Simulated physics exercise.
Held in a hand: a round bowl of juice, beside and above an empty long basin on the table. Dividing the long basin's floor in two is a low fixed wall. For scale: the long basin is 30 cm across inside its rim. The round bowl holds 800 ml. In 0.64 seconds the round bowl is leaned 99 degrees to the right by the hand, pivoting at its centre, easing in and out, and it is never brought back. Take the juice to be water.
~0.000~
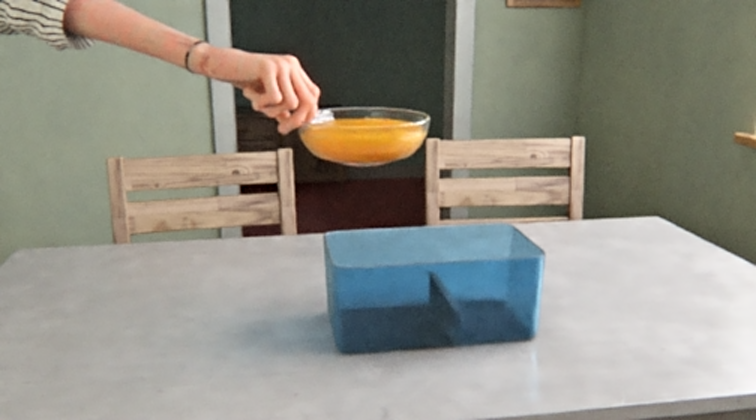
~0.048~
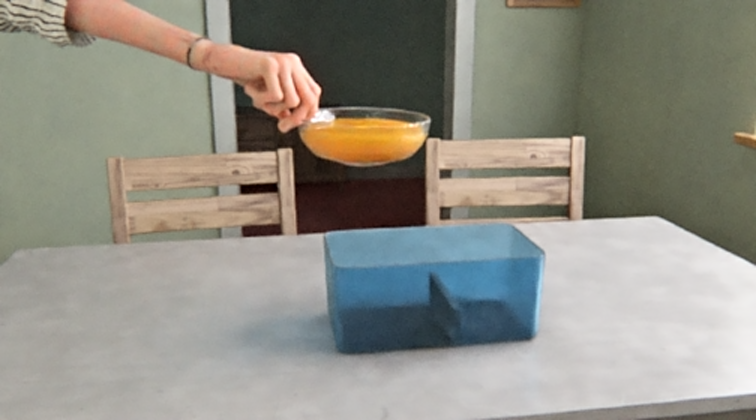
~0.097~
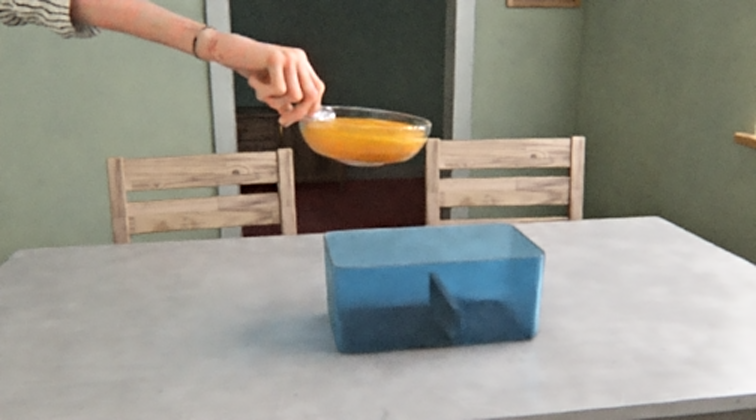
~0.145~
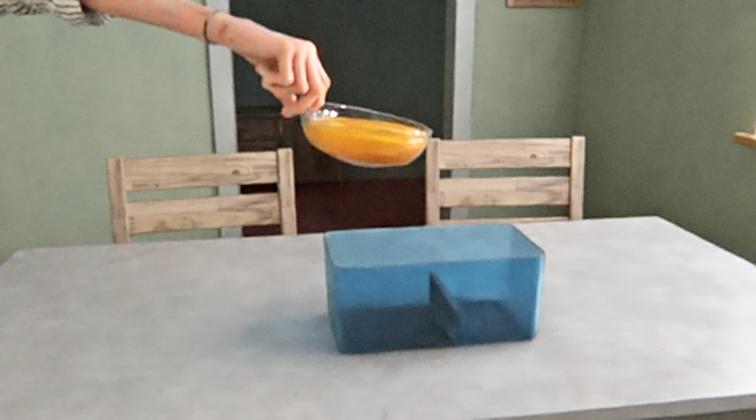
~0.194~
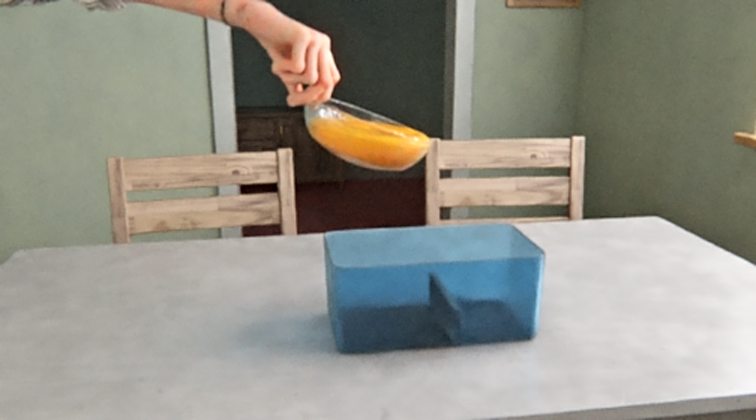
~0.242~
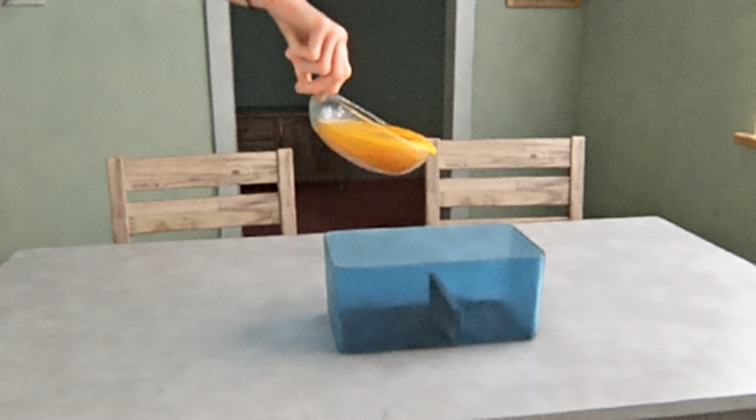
Hand tilting a round glass bowl of orange juice gradually to the right above a blue basin, juice reaching the lowered rim.
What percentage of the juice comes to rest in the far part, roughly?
62 %.
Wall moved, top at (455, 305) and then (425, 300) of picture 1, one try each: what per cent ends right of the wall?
One try each: Around 40 percent and then around 65 percent.
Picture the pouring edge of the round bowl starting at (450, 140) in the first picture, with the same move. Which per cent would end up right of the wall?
In that case some 70 per cent.
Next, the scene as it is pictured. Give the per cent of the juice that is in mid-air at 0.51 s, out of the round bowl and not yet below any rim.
My guess is roughly 44 %.
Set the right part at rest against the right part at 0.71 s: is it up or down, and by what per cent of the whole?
The share ends bigger than before, by about 2 %.
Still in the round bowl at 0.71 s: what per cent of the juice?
Around 0 percent of it.
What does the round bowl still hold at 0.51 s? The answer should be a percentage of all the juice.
I reckon about 6 in a hundred is still held.
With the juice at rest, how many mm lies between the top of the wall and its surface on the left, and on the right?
The left comes to roughly 42 mm and the right to roughly 26 mm.
After 0.51 s the tilt is 89° and 6 per cent is still to pour, 1 is left of the wall and 48 right of it.
After 0.71 s the tilt is 99° and 0 per cent is still to pour, 24 is left of the wall and 60 right of it.
After 0.92 s the tilt is 99° and 0 per cent is still to pour, 34 is left of the wall and 63 right of it.
After 1.14 s the tilt is 99° and 0 per cent is still to pour, 35 is left of the wall and 62 right of it.
In the end 35 per cent lies left of the wall, 62 right of it and 3 outside.
